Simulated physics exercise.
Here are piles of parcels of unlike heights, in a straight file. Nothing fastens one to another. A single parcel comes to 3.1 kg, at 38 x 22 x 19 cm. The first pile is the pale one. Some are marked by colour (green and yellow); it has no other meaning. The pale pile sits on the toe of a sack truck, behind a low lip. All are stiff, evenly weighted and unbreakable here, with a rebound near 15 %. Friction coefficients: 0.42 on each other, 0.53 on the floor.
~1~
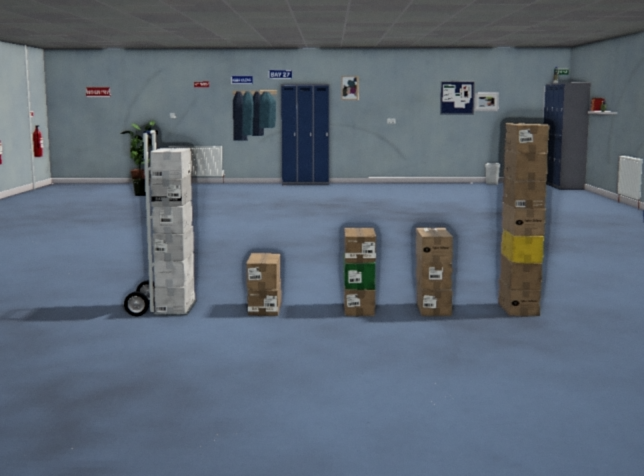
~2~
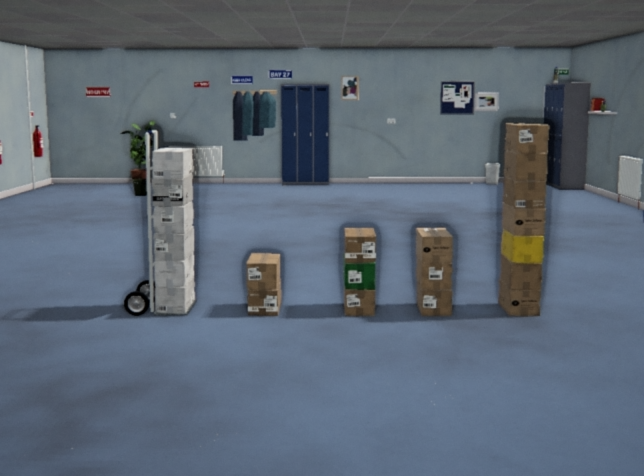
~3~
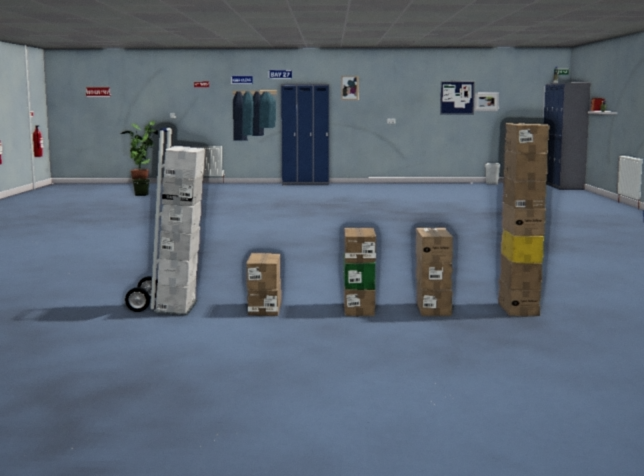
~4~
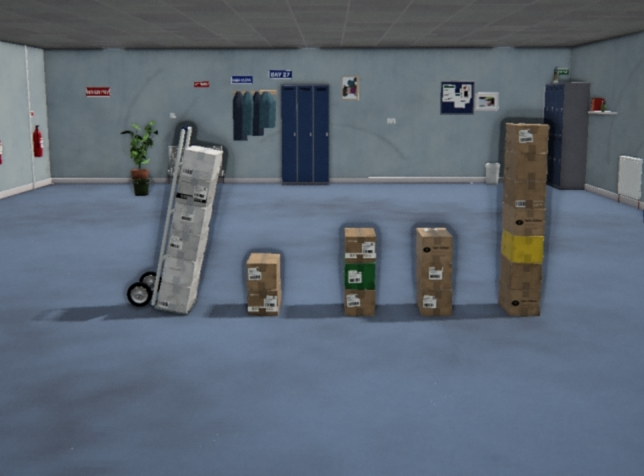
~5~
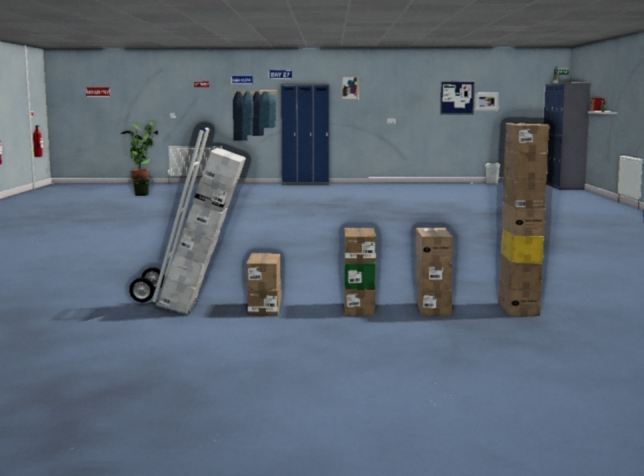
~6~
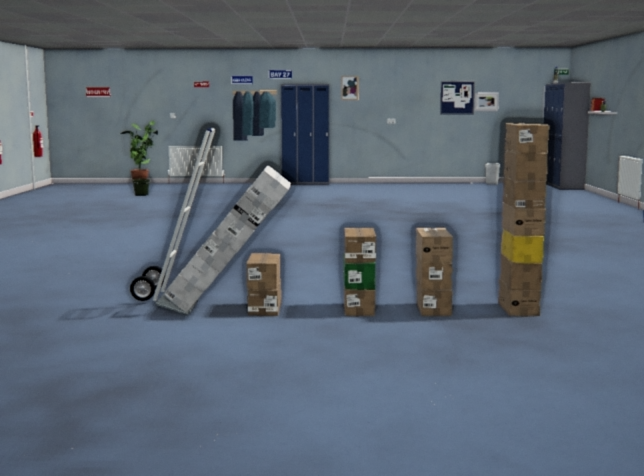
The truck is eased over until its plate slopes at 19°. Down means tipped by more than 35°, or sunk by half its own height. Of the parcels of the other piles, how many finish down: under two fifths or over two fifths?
Ending down: Less than two fifths.
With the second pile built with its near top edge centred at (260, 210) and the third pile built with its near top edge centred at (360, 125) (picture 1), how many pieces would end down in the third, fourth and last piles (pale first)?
Then third 7, fourth 2, last 7.
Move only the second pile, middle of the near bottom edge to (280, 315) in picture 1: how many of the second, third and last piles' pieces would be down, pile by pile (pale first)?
Then second 0, third 2, last 0.
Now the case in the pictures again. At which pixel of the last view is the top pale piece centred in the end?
Around (330, 271).
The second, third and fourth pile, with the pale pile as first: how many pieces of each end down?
Second 0, third 1, fourth 0.
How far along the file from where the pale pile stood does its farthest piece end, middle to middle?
Some 110 cm.
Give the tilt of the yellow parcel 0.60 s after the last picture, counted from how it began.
About 0°.
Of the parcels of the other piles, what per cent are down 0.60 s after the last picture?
5 per cent by then.
Then, 0.10 s after the last picture, 6 of the pale pile down; none of the 15 other parcels down.
Then, 0.30 s after the last picture, 6 of the pale pile down; none of the 15 other parcels down, 2 disturbed.
Then, 0.60 s after the last picture, 6 of the pale pile down; 1 of the 15 other parcels down; green parcel shifted 18 mm.
At rest, 6 of the pale pile down; 1 of the 15 other parcels down; green parcel shifted 18 mm; yellow parcel unmoved. That is 7 per cent. As the last picture would show them, middles, green parcel near (361, 271), yellow parcel near (522, 245).
